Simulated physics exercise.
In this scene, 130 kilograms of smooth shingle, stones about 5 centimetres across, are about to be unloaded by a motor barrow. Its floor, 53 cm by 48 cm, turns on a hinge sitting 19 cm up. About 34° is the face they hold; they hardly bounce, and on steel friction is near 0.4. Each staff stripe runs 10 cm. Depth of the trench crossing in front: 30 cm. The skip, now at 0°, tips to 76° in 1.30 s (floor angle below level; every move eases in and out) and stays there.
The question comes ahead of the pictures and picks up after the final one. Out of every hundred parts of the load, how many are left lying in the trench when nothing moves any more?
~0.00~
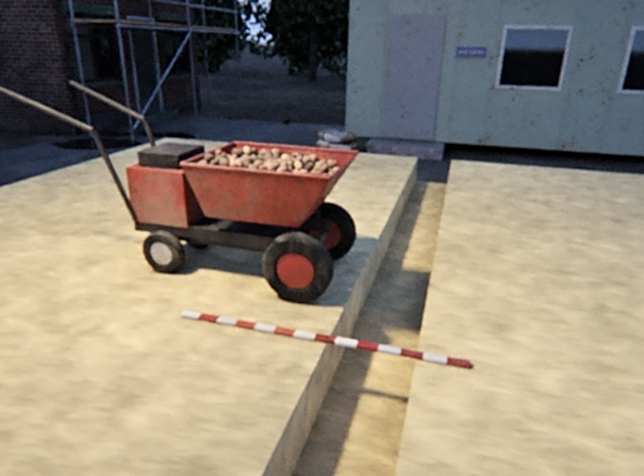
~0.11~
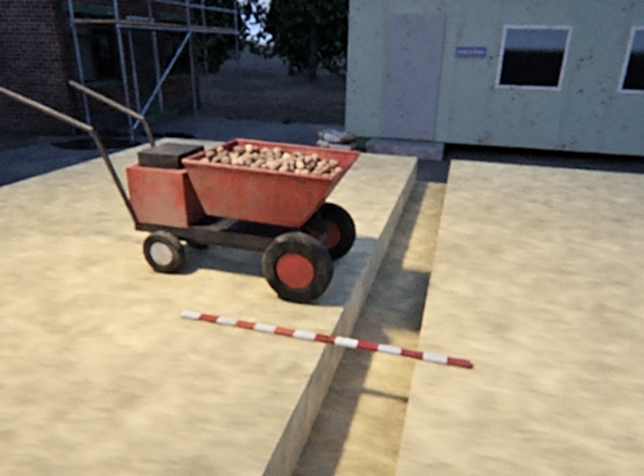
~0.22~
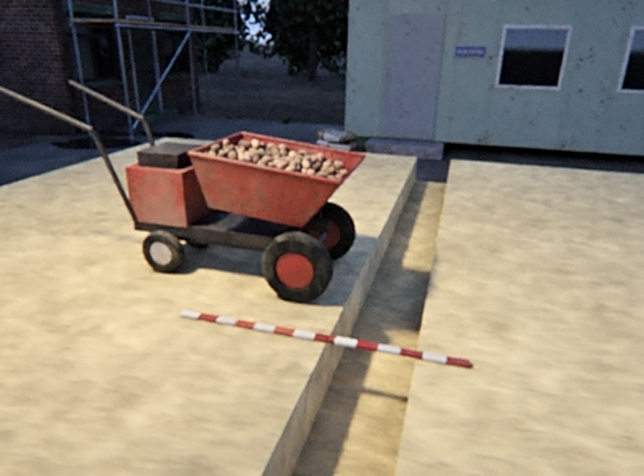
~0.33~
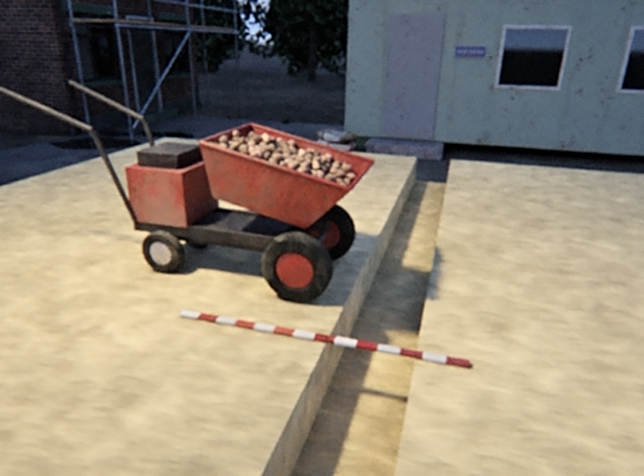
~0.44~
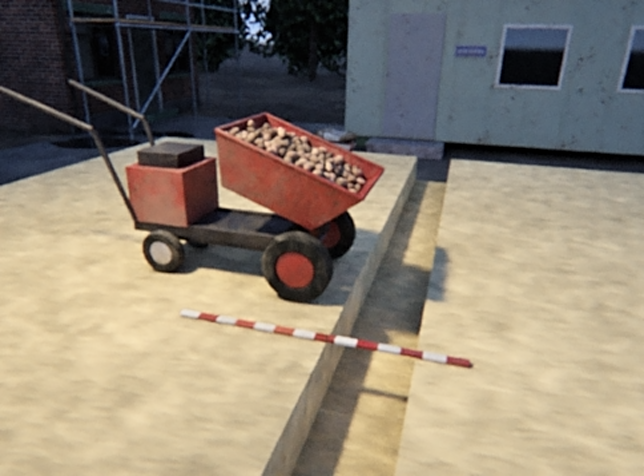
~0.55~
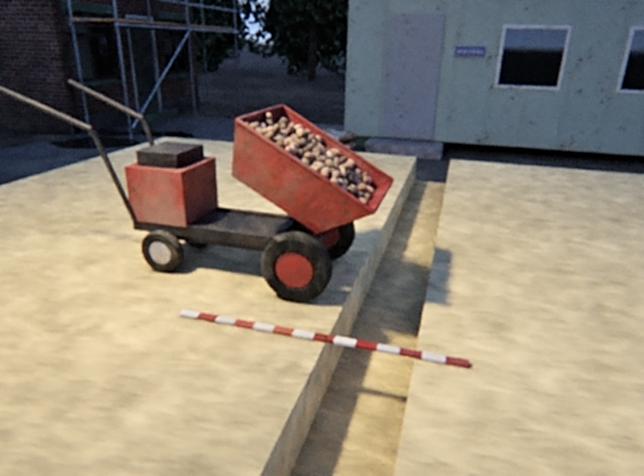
Around 41 in every hundred.
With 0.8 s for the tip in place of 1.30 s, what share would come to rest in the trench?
In that case some 35 per cent.
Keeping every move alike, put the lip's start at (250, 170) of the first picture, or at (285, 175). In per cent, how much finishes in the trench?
About 95 per cent first, then about 95 per cent.
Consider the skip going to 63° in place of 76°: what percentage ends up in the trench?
Roughly 40 percent.
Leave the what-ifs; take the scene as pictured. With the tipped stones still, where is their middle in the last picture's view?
Their middle is at about (447, 294).
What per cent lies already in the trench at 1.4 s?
Roughly 15% by that time.
After 1.0 s the floor is at 64°; 98 % in the skip, 2 % in the trench; the foremost stones are at (424, 267).
After 1.4 s the floor is at 76°; 41 % in the skip, 14 % in the trench, 45 % past the trench; the foremost stones are at (538, 309).
After 1.8 s the floor is at 76°; 15 % in the skip, 26 % in the trench, 59 % past the trench; the foremost stones are at (635, 327).
After 3.7 s the floor is at 76°; 0 % in the skip, 41 % in the trench, 59 % past the trench; the foremost stones are past the picture's edge.
